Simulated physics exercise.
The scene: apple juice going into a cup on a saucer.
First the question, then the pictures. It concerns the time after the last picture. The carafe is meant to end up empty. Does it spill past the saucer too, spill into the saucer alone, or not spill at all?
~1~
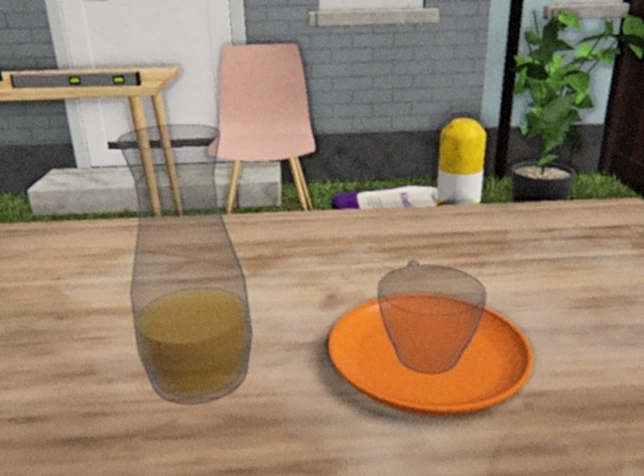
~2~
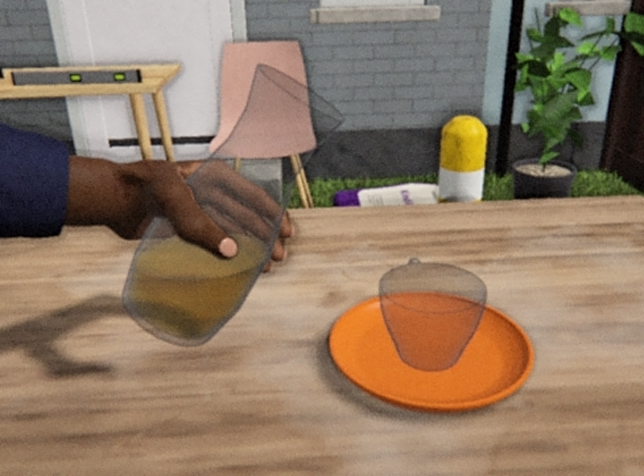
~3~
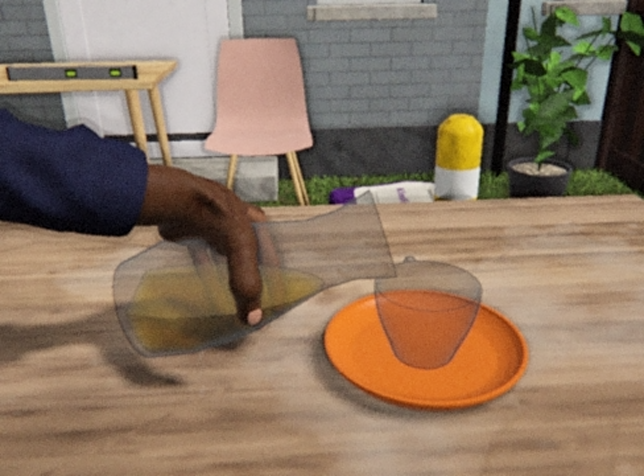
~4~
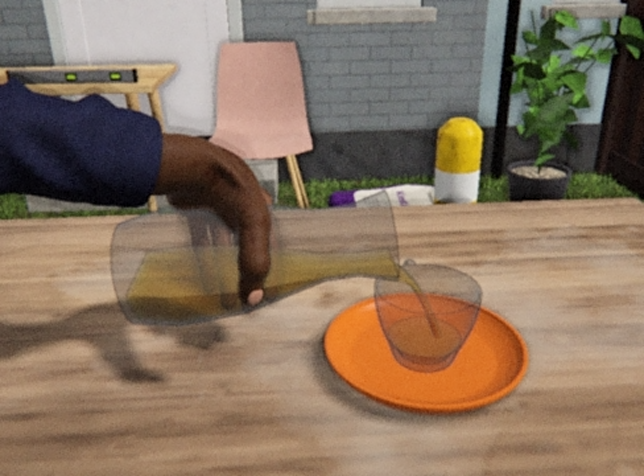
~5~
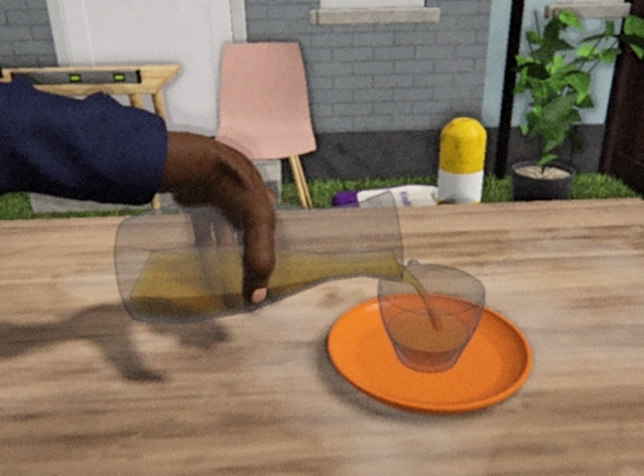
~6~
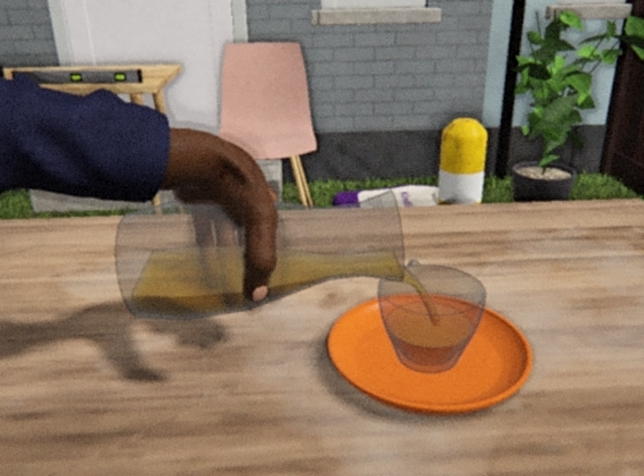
Into the saucer alone.
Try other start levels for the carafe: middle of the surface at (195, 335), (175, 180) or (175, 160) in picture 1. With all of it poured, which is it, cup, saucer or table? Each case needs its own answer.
One after the other: Stays in the cup, over both, floods the top.
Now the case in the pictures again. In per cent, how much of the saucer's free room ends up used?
About 30 %.
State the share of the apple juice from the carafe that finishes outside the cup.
My figure is roughly 20 percent.
Next, the cup is about three quarters full; the saucer is dry.
After that, the cup is full to the brim; the saucer is wet, with room to spare.
Finally, the cup is full to the brim; the saucer is wet, with room to spare.
